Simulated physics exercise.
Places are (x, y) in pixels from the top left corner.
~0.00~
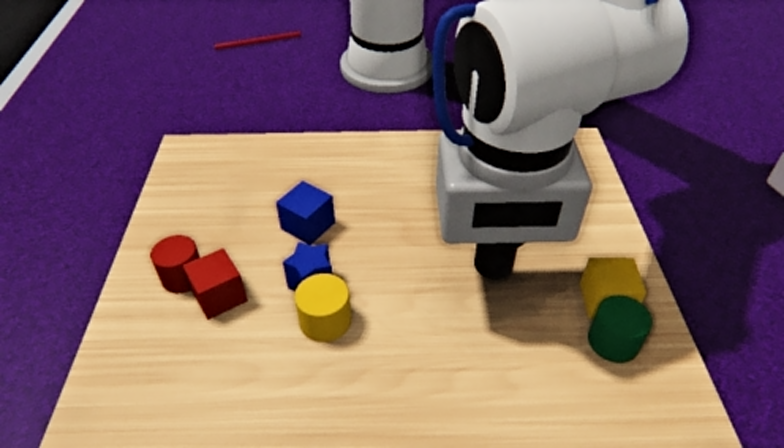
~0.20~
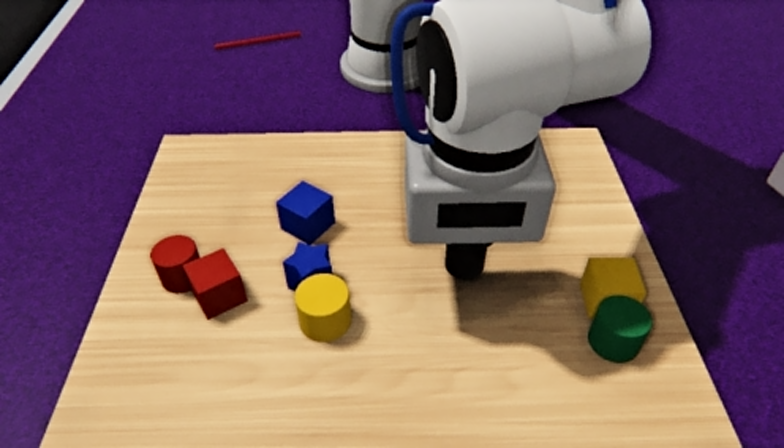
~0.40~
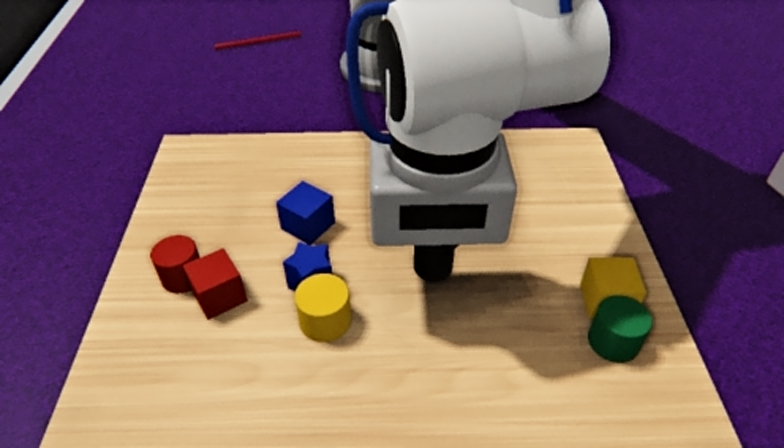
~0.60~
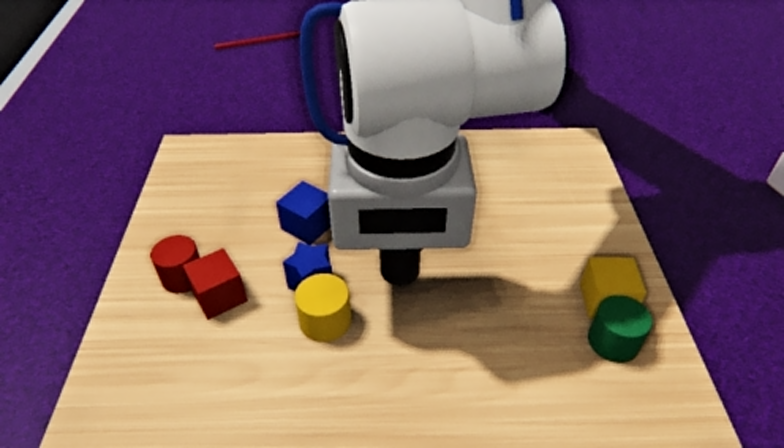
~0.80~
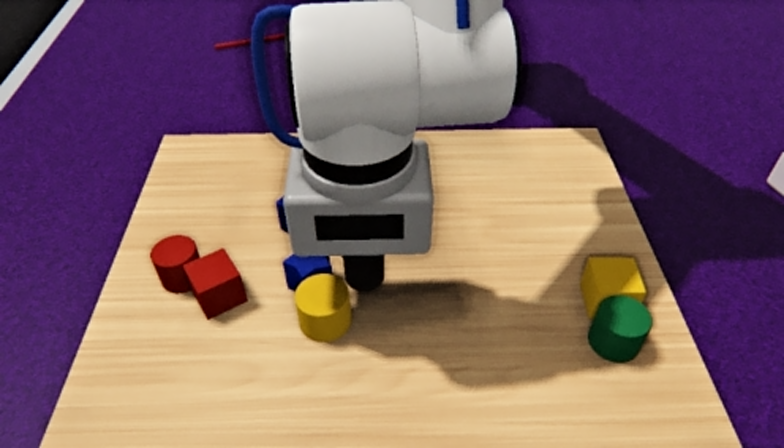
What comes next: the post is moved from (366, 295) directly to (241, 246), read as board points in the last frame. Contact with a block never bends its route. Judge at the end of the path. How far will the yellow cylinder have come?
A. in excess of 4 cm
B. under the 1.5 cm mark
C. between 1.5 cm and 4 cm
It's B.
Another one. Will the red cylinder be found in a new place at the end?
The answer is yes.
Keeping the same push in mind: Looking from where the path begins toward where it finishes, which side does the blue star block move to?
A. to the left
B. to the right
The correct letter is A.
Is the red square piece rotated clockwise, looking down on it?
Answer: No.
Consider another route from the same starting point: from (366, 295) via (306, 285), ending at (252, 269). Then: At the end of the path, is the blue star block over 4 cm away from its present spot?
Answer: Yes.
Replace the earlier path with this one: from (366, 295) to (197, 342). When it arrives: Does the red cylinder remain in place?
I expect so.
What follows on the original path. One third of the way, post at (318, 260); blue star block at (279, 253).
Two thirds of the way, post at (276, 244); red square piece at (204, 270), turned 20° anticlockwise; blue star block at (236, 243).
At the end, post at (236, 228); red cylinder at (159, 252); red square piece at (197, 273), turned 35° anticlockwise; blue star block at (203, 238), turned 40° anticlockwise; yellow cylinder still.
